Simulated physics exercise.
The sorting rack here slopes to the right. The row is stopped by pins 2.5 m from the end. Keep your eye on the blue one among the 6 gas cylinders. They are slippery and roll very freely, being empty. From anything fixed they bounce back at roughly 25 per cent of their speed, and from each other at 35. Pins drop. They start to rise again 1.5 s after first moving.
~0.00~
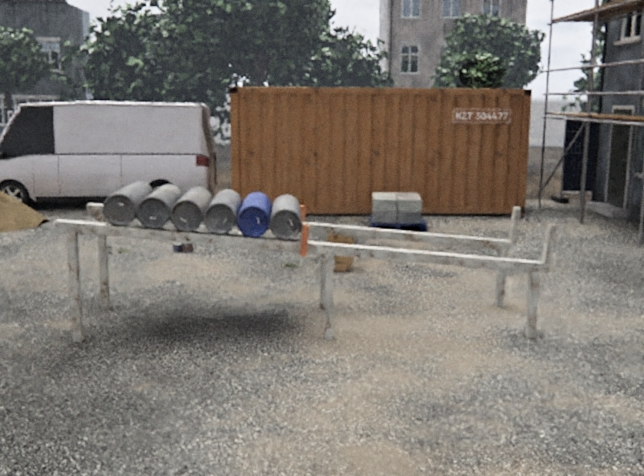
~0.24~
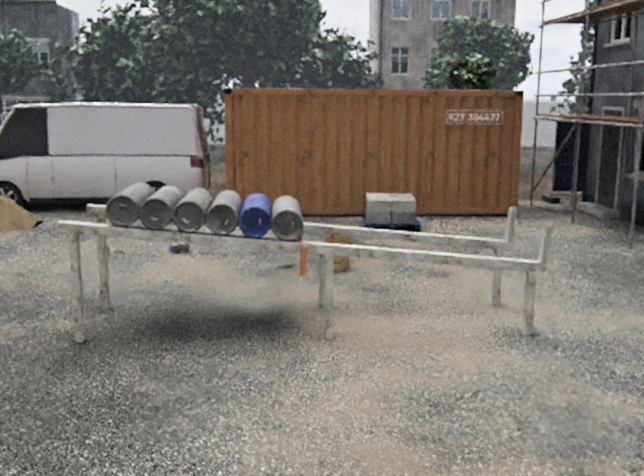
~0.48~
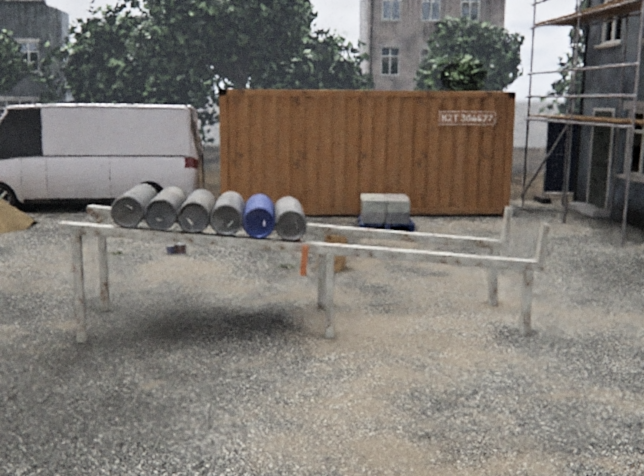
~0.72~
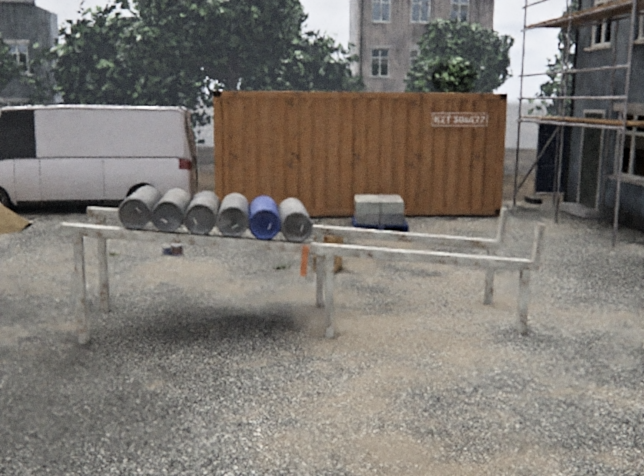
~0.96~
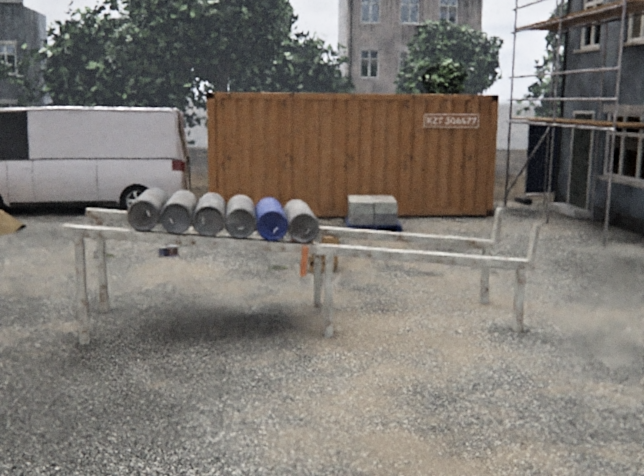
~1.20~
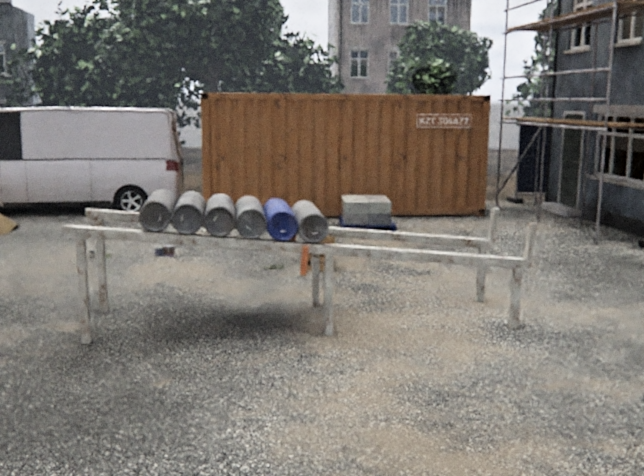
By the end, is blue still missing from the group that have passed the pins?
No, it makes it.
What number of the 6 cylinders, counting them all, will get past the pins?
Count of them: 2.
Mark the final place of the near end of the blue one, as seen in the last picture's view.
I'd say somewhere close to (487, 242).
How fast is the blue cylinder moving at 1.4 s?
Its speed is roughly 0.5 m/s.
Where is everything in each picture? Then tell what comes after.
In the first frame, blue (253, 222); pins up; the rack falls 5°.
In the second frame, blue (255, 223); pins down.
In the third frame, blue (259, 223); pins down; the first has rolled 5 cm.
In the fourth frame, blue (265, 225); pins down; the first has rolled 10 cm.
In the fifth frame, blue (273, 226); pins down; the first has rolled 15 cm.
In the sixth frame, blue (283, 227); pins down; the first has rolled 25 cm.
By 1.4 s, blue is on the rails, 15 cm above the pins, rolling right; 1 below the pins.
By 1.5 s, blue is on the rails, 10 cm above the pins, rolling right; 1 below the pins.
By 1.6 s, blue is on the rails, 5 cm above the pins, rolling right; 1 below the pins.
By 1.8 s, blue is in the air, 10 cm below the pins, rolling right; 2 below the pins.
Finally (3.8 s), blue is on the rails, 195 cm below the pins; 2 below the pins.
